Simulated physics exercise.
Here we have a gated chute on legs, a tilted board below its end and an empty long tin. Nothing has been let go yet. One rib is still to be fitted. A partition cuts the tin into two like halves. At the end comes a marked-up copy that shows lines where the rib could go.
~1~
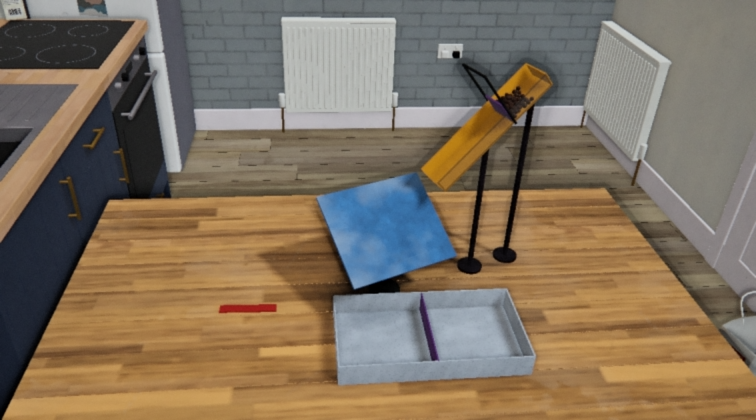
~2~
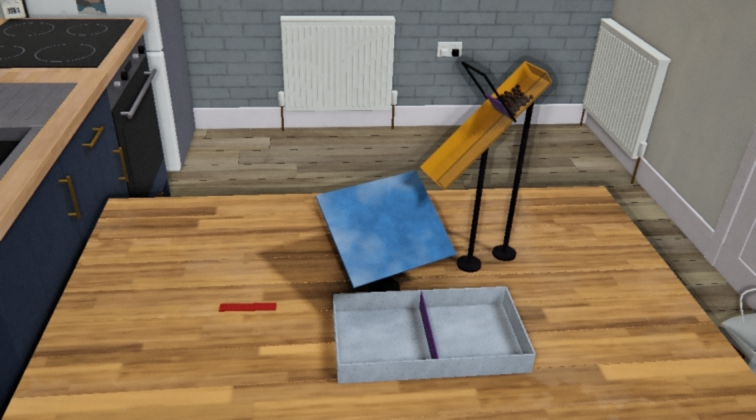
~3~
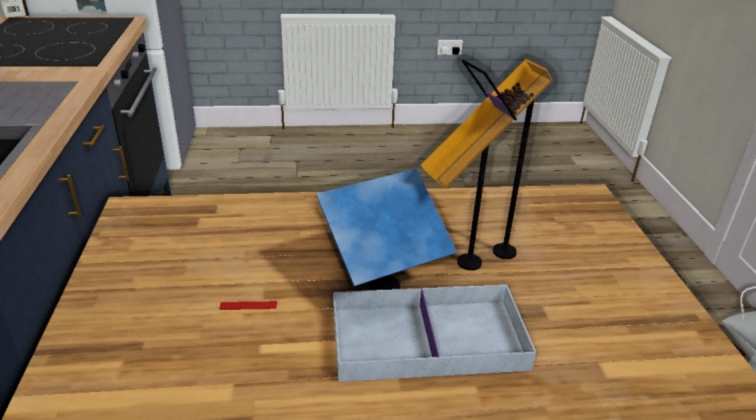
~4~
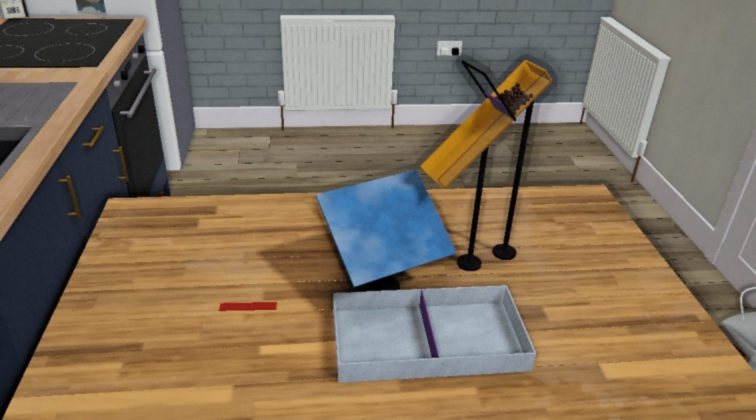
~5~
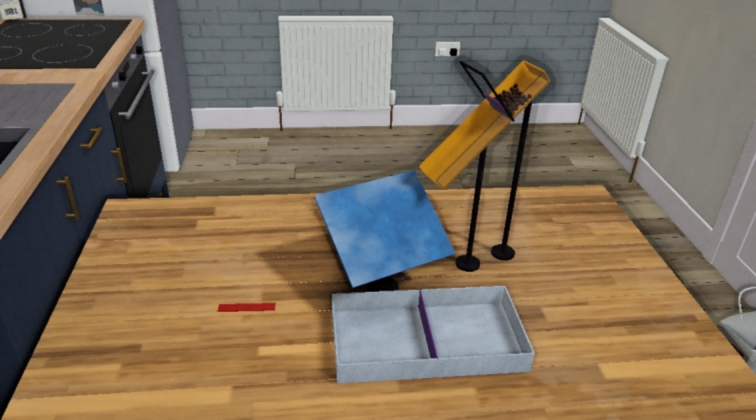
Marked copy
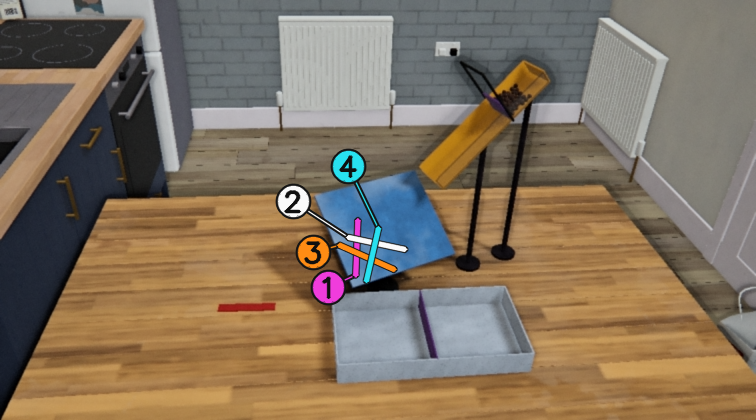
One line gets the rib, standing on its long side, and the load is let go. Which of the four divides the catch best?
3 beats the others.
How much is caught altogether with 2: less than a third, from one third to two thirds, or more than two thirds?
More than two thirds.
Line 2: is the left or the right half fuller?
Right.
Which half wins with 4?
The left half.
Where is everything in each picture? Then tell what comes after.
Load behind the gate at (510, 102), chocolate balls; lip of the chute at (437, 185), sloping fairly steeply, in the first picture.
Middle of the board at (387, 225), tilted fairly steeply; middle of its low edge at (408, 270); of its high edge at (368, 182), in the second picture.
Front corners of the tin at (339, 363) and (535, 352); front end of its middle wall at (439, 358); gate still shut at (496, 99), in the third picture.
Middle of the load at (509, 99); lip at (437, 182), in the fourth picture.
Middle of the load at (507, 100); lip at (435, 183), in the fifth picture.
On the marked copy, line 1 from (357, 220) to (355, 274); line 2 from (348, 237) to (404, 249); line 3 from (339, 245) to (393, 269); line 4 from (378, 228) to (366, 280).
For line 1, of what is caught, most in the left half, a small part in the right.
For line 2, of what is caught, about a quarter in the left half, most in the right.
For line 3, of what is caught, about two thirds in the left half, about a third in the right.
For line 4, of what is caught, most in the left half, a small part in the right.
